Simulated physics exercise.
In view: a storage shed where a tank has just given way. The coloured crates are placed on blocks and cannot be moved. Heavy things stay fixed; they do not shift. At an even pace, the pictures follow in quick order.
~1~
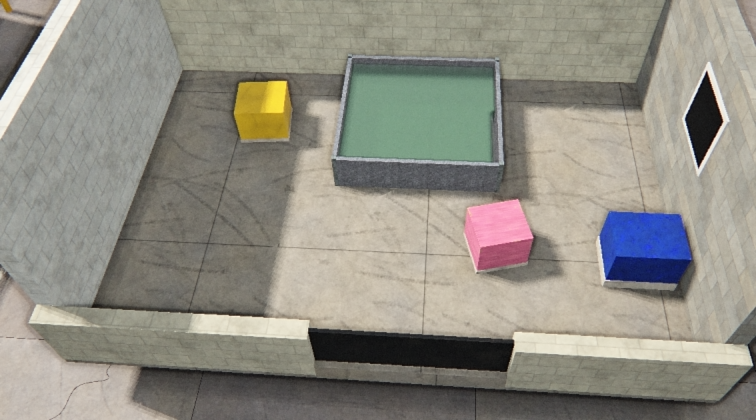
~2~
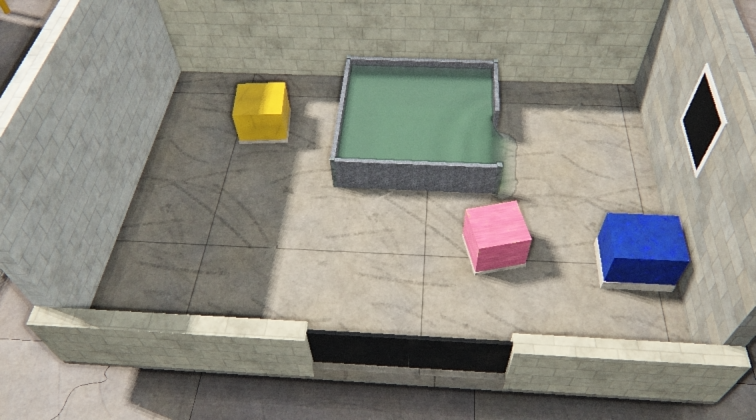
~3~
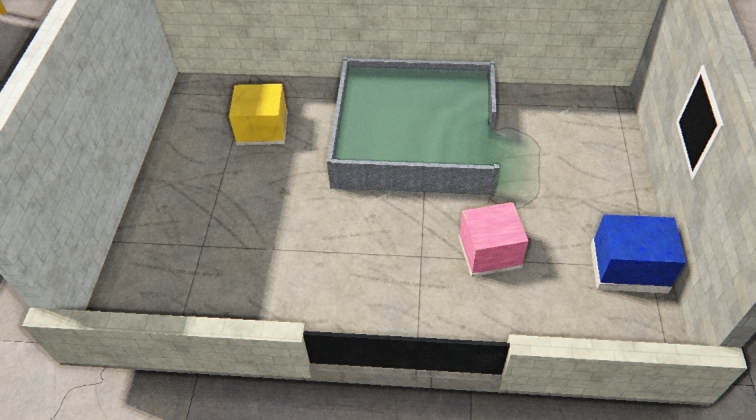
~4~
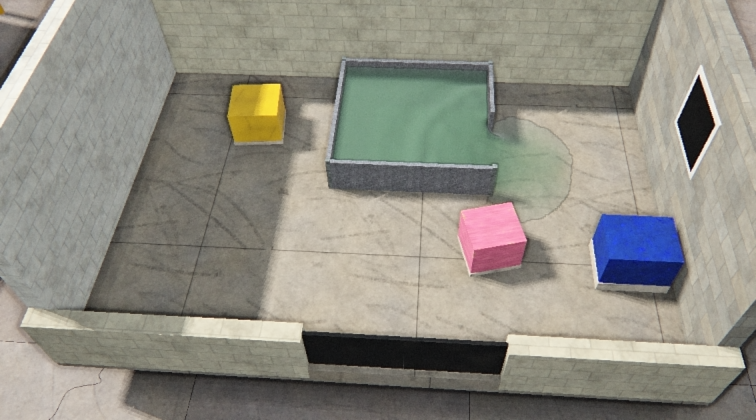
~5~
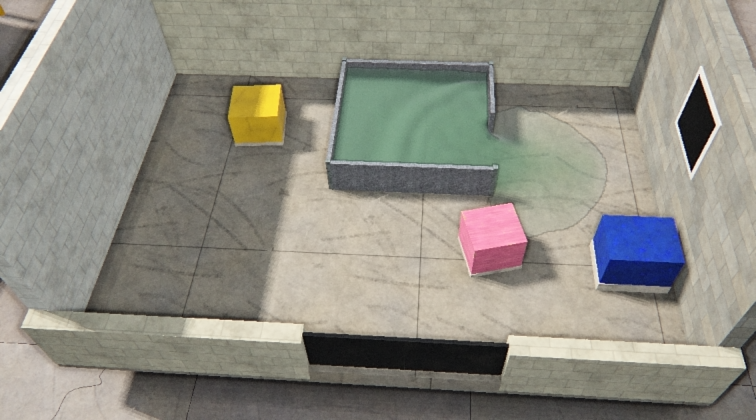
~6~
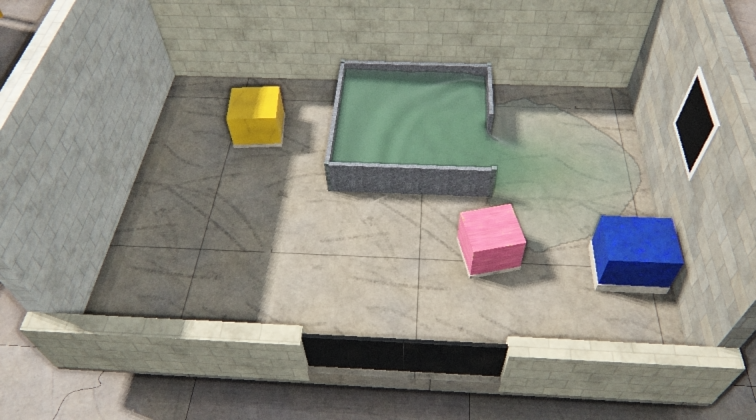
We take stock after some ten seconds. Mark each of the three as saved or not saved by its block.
Yellow crate - saved; pink crate - not saved; blue crate - not saved.
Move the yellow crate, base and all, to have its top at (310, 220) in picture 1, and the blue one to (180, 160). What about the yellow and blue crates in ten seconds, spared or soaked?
In brief, the yellow crate has been flooded but the blue crate is still clear.
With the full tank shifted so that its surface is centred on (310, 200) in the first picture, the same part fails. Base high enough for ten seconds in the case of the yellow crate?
Yellow is reached.
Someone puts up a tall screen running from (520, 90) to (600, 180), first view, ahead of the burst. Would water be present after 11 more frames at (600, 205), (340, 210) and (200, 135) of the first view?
First inundated, then unwetted, then unwetted.
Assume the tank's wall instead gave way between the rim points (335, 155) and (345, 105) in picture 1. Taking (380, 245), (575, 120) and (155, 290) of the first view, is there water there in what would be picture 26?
Order as asked: Untouched, untouched, swamped.
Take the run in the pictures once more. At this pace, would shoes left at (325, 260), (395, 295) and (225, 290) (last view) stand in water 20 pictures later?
Going through them in order, I'd call them clear, clear and clear.
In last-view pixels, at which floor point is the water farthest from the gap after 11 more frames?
The flood front should get to about (679, 374).
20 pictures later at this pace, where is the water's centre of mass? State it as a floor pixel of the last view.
The spot I would choose is (490, 161).
A moment on, water covers 20 % of the floor; the yellow crate not reached, the pink crate water round its plinth, the blue crate water round its plinth.
Next, water covers 25 % of the floor; the yellow crate not reached, the pink crate water round its plinth, the blue crate water round its plinth.
Then, water covers 35 % of the floor; the yellow crate not reached, the pink crate water round its plinth, the blue crate water round its plinth.
Later, water covers 55 % of the floor; the yellow crate water round its plinth, the pink crate water round its plinth, the blue crate water round its plinth.
In the end, water covers 95 % of the floor; the yellow crate stayed above the water, the pink crate was topped, the blue crate was topped.
